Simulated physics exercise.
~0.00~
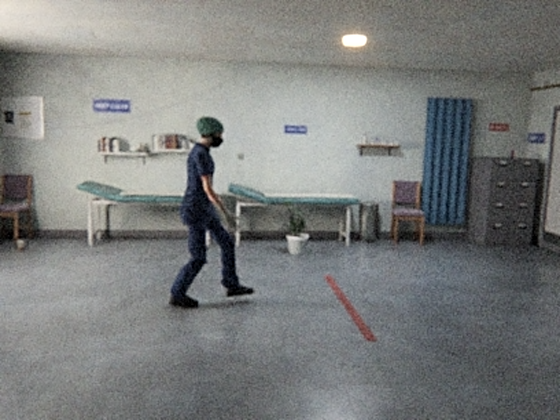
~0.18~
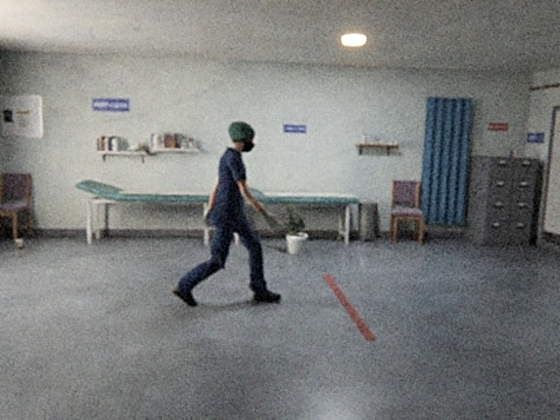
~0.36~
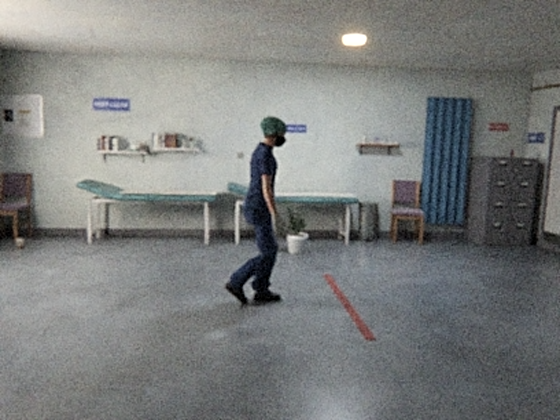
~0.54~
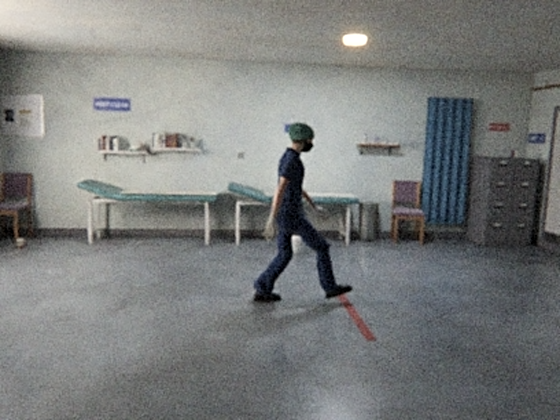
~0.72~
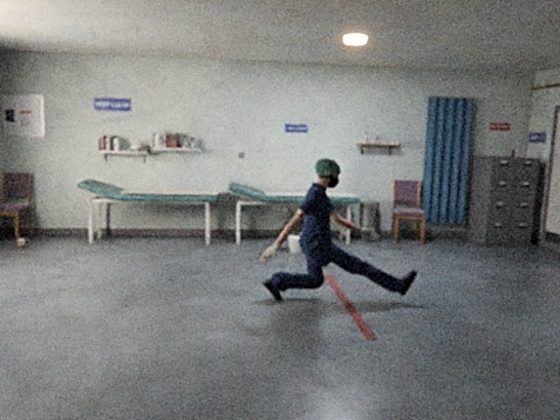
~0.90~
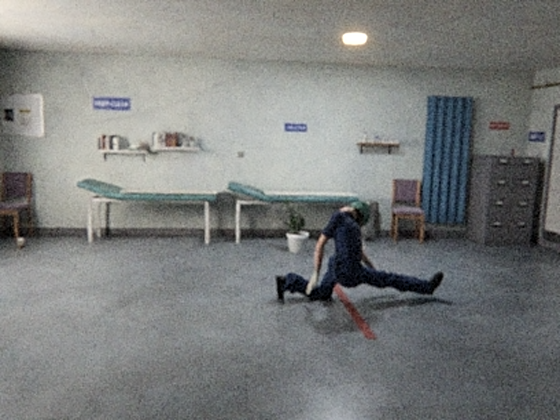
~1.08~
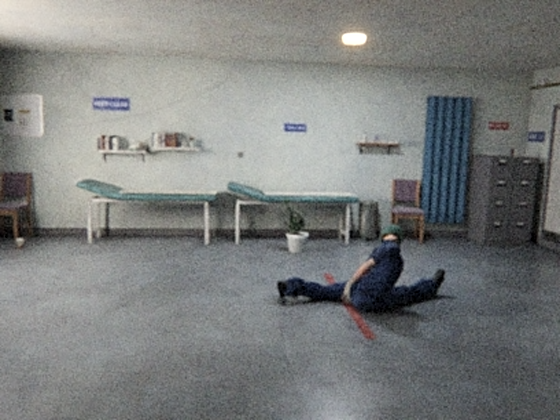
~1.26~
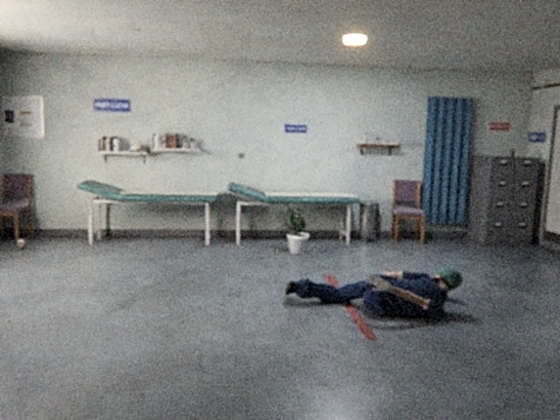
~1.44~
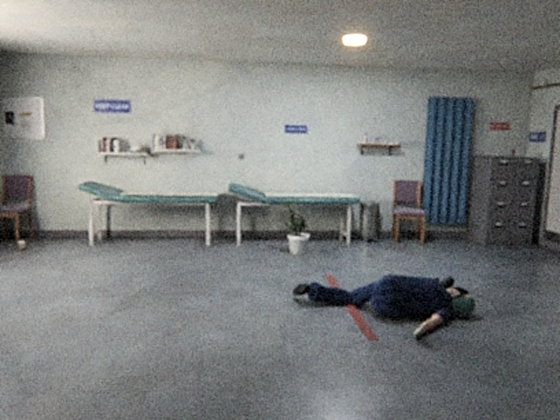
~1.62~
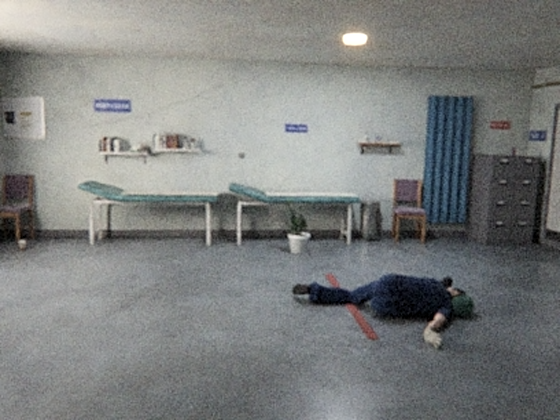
A person in dark blue scrubs, a green cap and a dark face mask strides rightward, empty-handed, across the grey floor of a clinic-like room, seen from the side by a slightly swaying camera. Two green-topped couches, a potted plant, chairs, a blue curtain and a grey cabinet line the back wall. Nearing a red strip on the floor, the person's leading leg shoots forward over it and the body sinks into a wide split. The torso then topples rightward to the floor. The person ends lying still, hips, chest and head past the strip, legs trailing back across it.
